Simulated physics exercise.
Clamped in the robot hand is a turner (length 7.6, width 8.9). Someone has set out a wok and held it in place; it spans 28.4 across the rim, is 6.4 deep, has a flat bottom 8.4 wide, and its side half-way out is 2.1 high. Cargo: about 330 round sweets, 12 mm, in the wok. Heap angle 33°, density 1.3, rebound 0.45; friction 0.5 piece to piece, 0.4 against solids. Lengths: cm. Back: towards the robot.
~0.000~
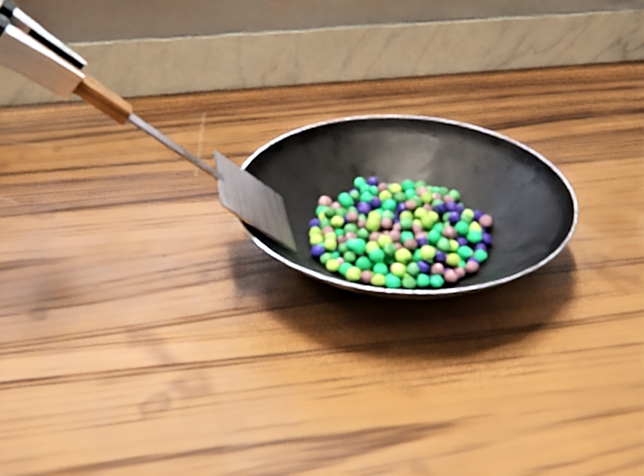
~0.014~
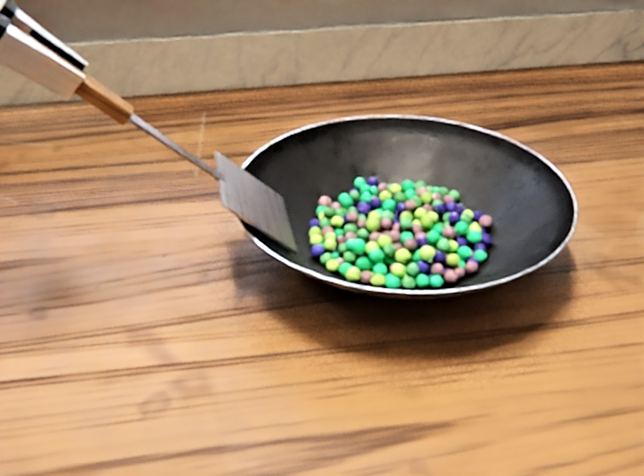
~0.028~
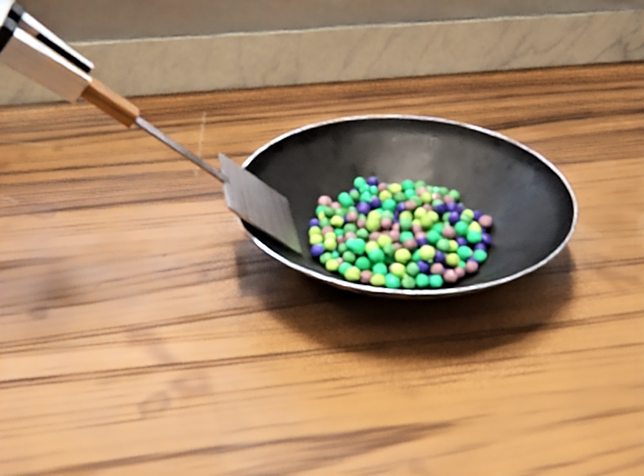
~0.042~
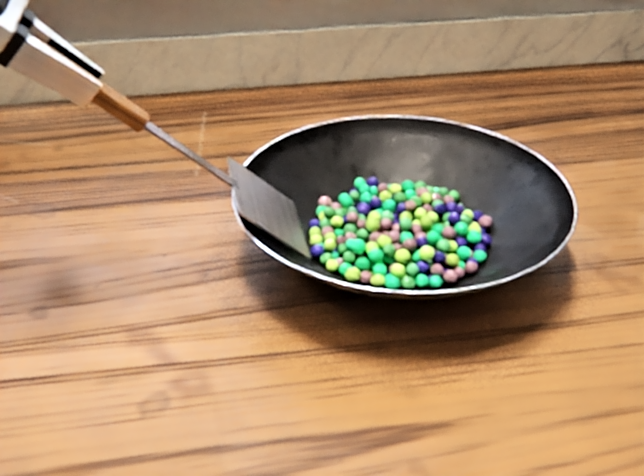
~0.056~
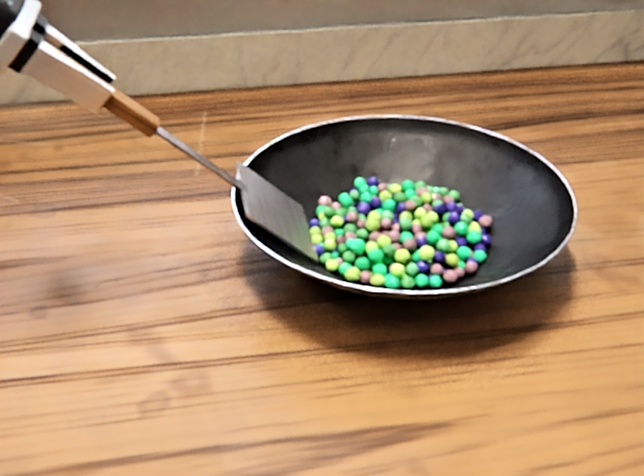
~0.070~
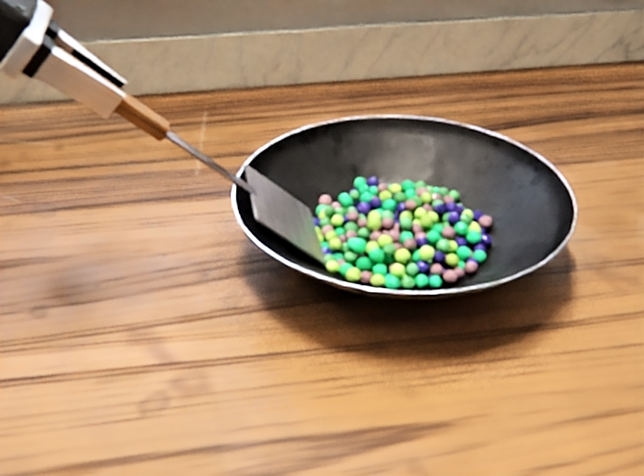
A robot arm holding a turner moved it slightly to the right and down inside the left edge of a dark wok, bringing the blade up beside a pile of colourful round sweets that stayed still.
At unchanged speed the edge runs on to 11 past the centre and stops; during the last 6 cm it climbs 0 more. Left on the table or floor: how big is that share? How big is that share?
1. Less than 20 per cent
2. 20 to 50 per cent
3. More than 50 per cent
Option 2: 20 to 50 per cent.
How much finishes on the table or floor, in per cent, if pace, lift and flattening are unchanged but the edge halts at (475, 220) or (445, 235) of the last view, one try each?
The two tries give near 5 and near 0 in a hundred.
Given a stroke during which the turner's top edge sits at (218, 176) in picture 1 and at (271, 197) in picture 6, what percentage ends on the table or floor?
It works out to about 50 %, more or less.
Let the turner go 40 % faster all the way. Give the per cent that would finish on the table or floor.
In that case, around 45 per cent would end on the table or floor.
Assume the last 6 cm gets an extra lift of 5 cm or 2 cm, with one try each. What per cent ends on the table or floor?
Roughly 25 % and then 40 %.
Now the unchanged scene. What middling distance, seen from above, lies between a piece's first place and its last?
It comes out at about 11 cm.
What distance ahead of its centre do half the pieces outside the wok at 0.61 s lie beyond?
That distance is around 20 cm.
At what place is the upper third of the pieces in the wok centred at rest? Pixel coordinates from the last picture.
Look near (520, 182).
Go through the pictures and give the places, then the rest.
The first picture shows the turner top edge at (218, 176), sloping 43°; upper third of the load around (401, 222), from x 315 to 485, top at y 185; 333 in the wok.
The second picture shows the turner top edge at (219, 177), sloping 43°; upper third of the load around (401, 222), from x 315 to 485, top at y 185.
The third picture shows the turner top edge at (223, 179), sloping 43°; upper third of the load around (401, 222), from x 315 to 485, top at y 185.
The fourth picture shows the turner top edge at (232, 183), sloping 43°; upper third of the load around (401, 222), from x 315 to 485, top at y 185.
The fifth picture shows the turner top edge at (241, 187), sloping 43°; upper third of the load around (401, 222), from x 315 to 485, top at y 185.
The sixth picture shows the turner top edge at (250, 191), sloping 43°; upper third of the load around (400, 221), from x 315 to 485, top at y 185; 333 in the wok.
After 0.21 s, sloping 43°, highest piece 5 above the table; 333 in the wok.
After 0.34 s, sloping 43°, highest piece 8 above the table; 331 in the wok, 2 on the blade or in flight.
After 0.61 s, sloping 43°, highest piece 8 above the table; 221 in the wok, 110 on the table or floor, 2 on the blade or in flight.
After 1.66 s, sloping 43°, highest piece 8 above the table; 220 in the wok, 113 on the table or floor.
In the end, 220 in the wok, 113 on the table or floor. That is 34 % on the table or floor.
